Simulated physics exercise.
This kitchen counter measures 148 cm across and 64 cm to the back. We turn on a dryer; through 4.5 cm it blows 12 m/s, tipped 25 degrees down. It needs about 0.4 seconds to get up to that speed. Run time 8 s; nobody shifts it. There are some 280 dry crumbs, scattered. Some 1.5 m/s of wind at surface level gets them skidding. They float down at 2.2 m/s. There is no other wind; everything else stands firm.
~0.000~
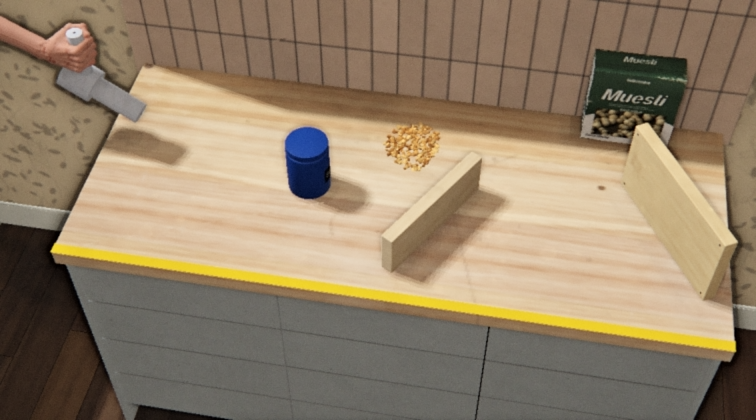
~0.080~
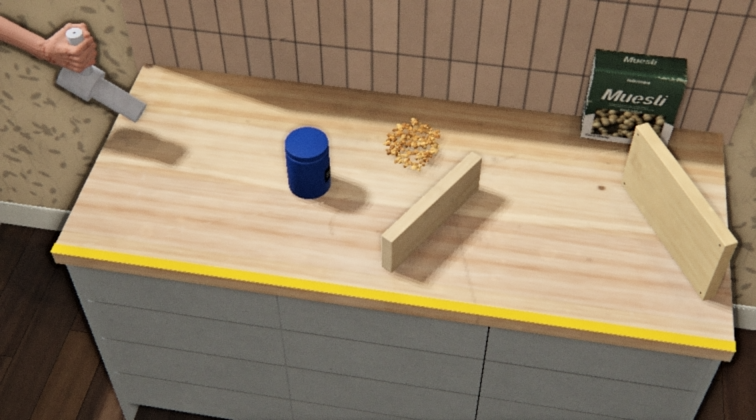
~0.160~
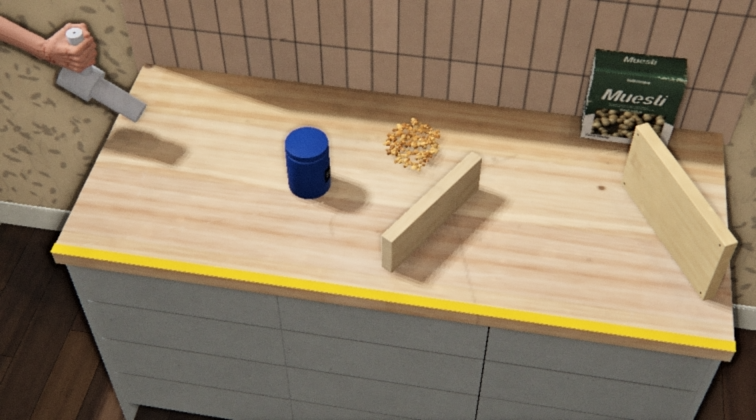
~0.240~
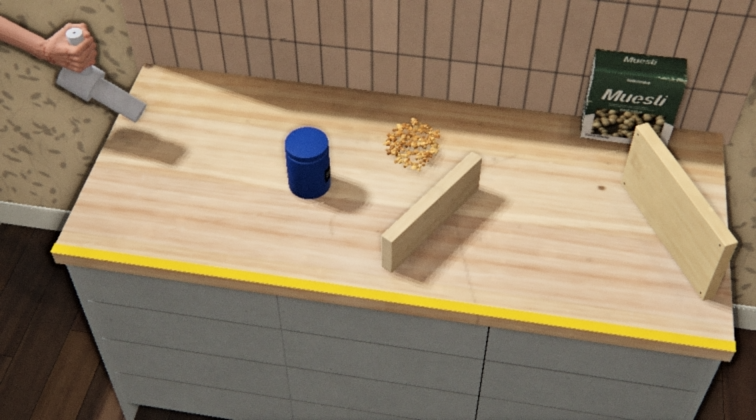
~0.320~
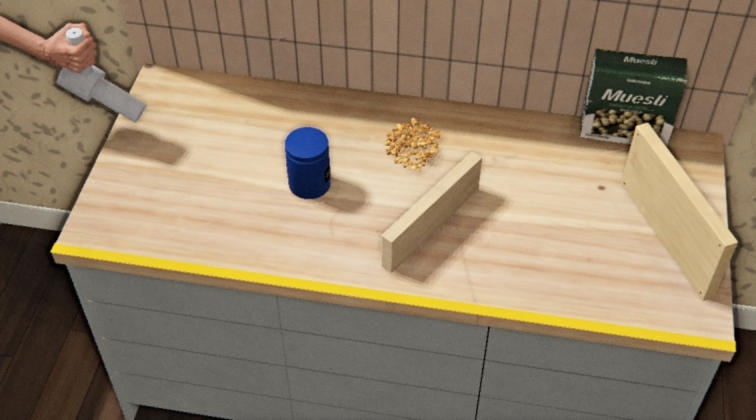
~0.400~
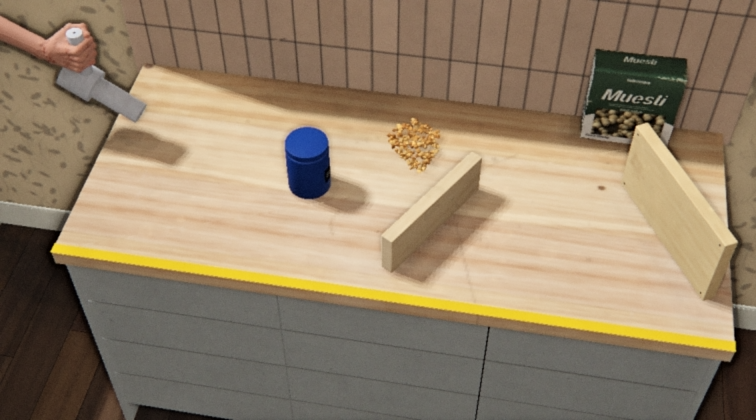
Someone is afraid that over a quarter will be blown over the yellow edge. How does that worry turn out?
Within one in four.
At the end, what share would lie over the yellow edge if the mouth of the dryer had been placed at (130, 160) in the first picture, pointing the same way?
Estimate: About 0 %.
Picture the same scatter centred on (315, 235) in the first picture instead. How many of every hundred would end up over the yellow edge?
Share at the end: Near 70 %.
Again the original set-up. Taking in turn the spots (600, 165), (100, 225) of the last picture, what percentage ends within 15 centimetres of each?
First spot about 15 %, second about 0 %.
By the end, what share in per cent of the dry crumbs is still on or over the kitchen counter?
Close to 40 in a hundred are still there.
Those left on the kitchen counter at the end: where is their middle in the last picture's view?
Look near pixel (583, 136) of the last view.
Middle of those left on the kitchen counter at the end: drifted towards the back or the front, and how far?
Toward the rear, roughly 10 cm.
After 1.6 s, 30 % are on the move or not yet settled, 0 % are over the yellow edge; the middle of those still in play is near (621, 151).
After 2.6 s, 25 % are on the move or not yet settled, 0 % are over the yellow edge; the middle of those still in play is near (621, 151).
After 4.4 s, 21 % are on the move or not yet settled, 0 % are over the yellow edge; the middle of those still in play is near (583, 136).
After 8.0 s, at the end, 0 % are over the yellow edge; the middle of those still in play is near (583, 136).
